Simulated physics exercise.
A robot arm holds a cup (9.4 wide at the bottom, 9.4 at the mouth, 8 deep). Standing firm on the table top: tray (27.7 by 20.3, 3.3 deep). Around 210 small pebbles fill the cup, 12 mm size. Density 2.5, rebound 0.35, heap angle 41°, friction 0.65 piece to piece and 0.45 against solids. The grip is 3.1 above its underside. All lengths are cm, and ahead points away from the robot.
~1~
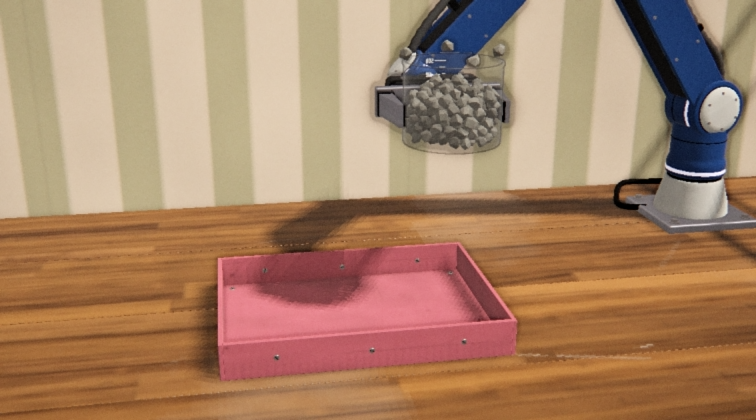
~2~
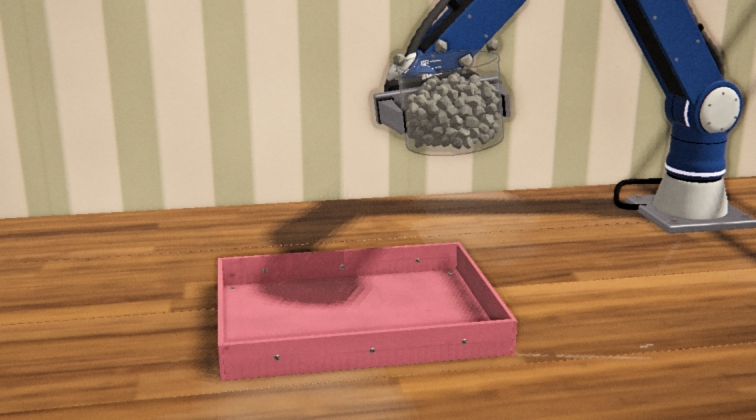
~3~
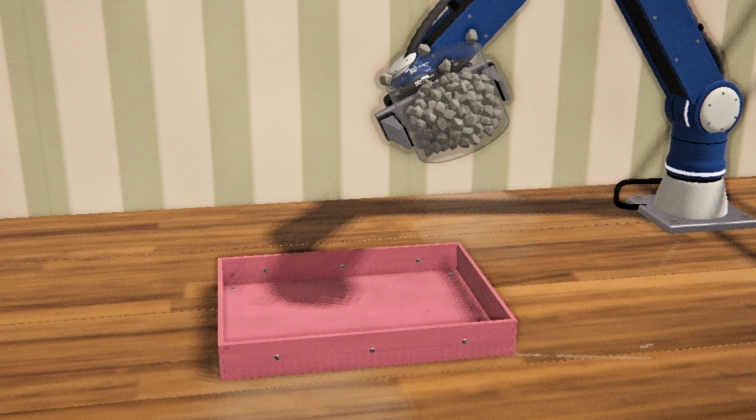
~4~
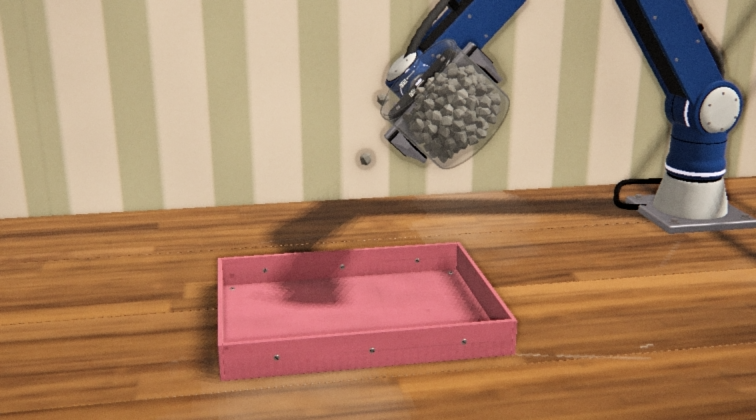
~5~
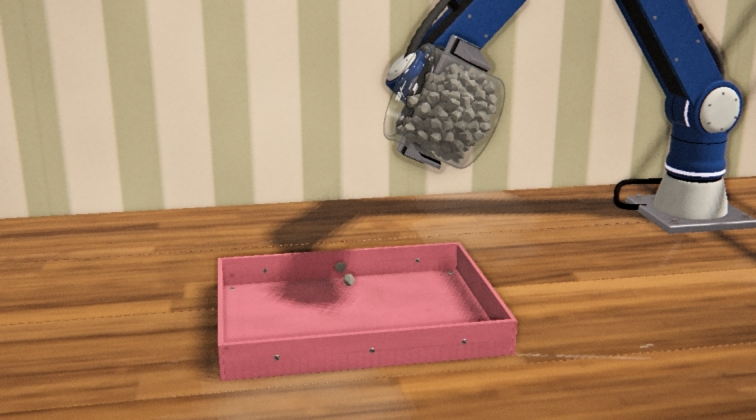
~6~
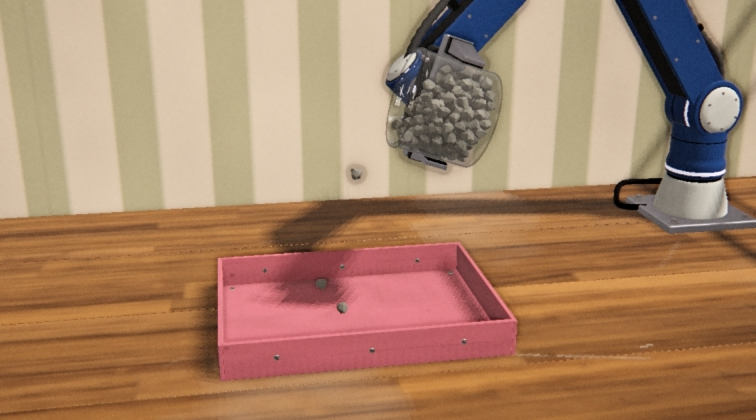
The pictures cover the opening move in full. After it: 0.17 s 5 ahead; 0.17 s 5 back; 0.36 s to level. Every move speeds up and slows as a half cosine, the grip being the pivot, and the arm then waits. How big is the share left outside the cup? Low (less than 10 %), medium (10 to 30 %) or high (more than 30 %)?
Answer: Medium; 10 to 30 % of the small pebbles finish outside the cup.
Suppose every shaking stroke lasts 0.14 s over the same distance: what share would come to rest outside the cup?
Then about 25 per cent.
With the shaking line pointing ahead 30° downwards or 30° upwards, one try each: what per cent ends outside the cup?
Some 5 and 20 per cent.
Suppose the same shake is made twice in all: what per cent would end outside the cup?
Then about 25 per cent.
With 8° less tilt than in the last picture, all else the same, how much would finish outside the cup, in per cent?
It would be near 10 per cent.
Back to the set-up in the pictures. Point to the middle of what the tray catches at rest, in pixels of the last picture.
Around (342, 307).
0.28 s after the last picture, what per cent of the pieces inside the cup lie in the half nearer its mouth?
Roughly 50 per cent.
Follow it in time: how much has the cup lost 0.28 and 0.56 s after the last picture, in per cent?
In turn: 5, 15.
Then, 0.28 s later, tilted 71° forward, highest piece 25 above the table; 199 in the cup, 3 in the tray, 12 in flight or on a rim.
Then, 0.56 s later, tilted 23° forward, highest piece 26 above the table; 180 in the cup, 32 in the tray, 2 in flight or on a rim.
Then, 0.90 s later, level, highest piece 26 above the table; 180 in the cup, 34 in the tray.
Then, 1.95 s later, level, highest piece 26 above the table; 180 in the cup, 34 in the tray.
At rest, 180 in the cup, 34 in the tray. That is 16 % outside the cup.
